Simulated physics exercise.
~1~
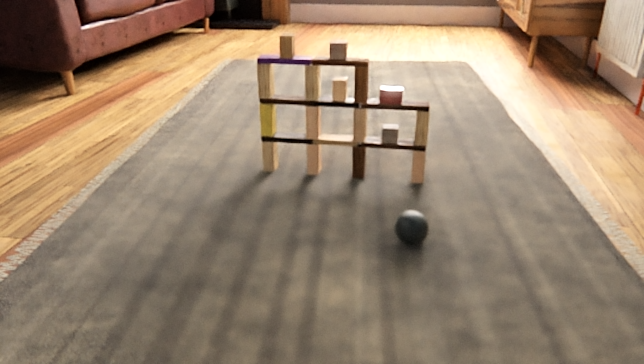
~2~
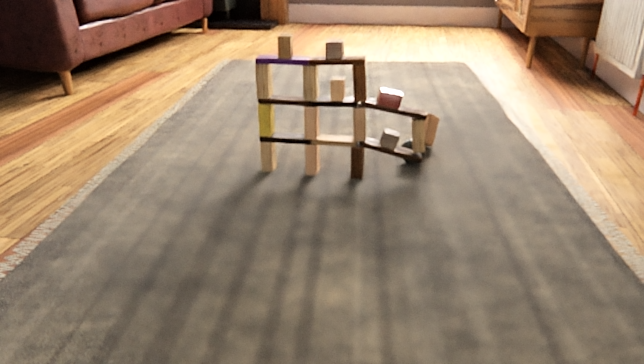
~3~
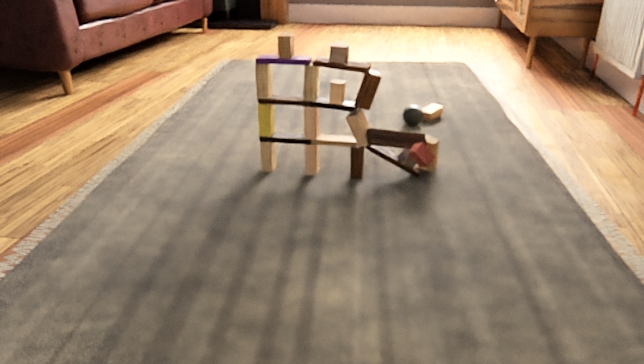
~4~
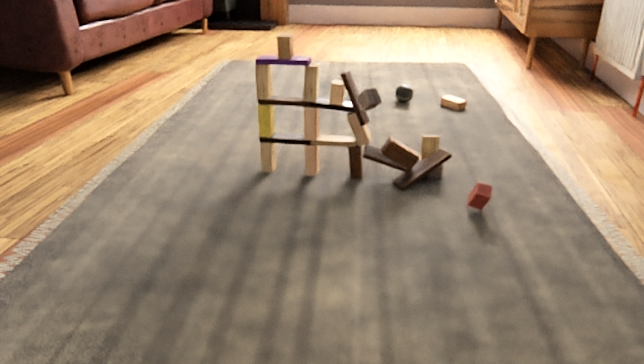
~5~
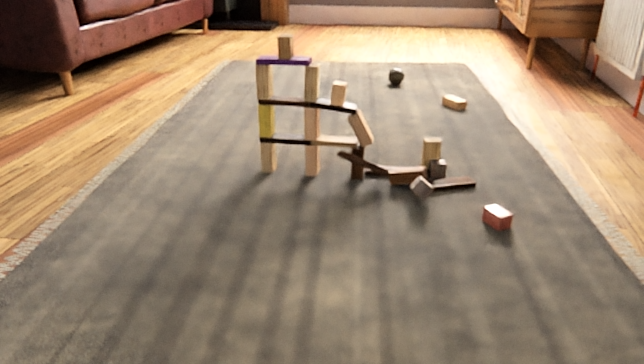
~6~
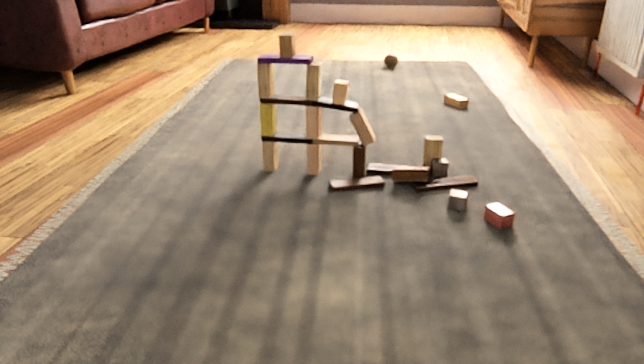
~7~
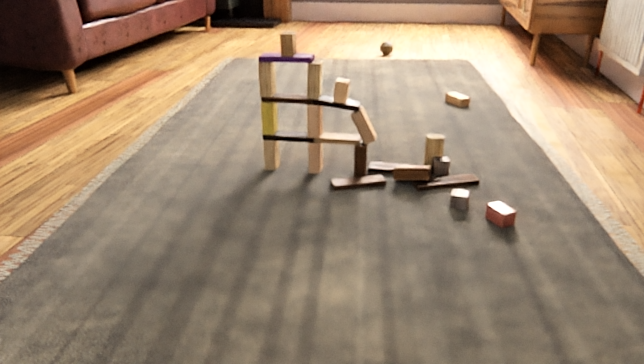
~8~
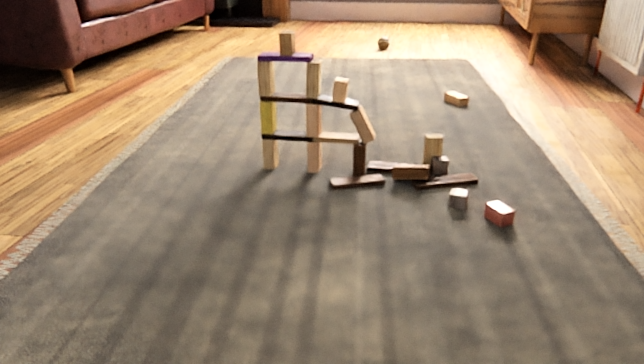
On a grey rug in a living room, a dark ball rolled away from the camera into the right side of a small block tower, toppling that side and spilling a red block forward, while the left side with its purple plank stayed standing.
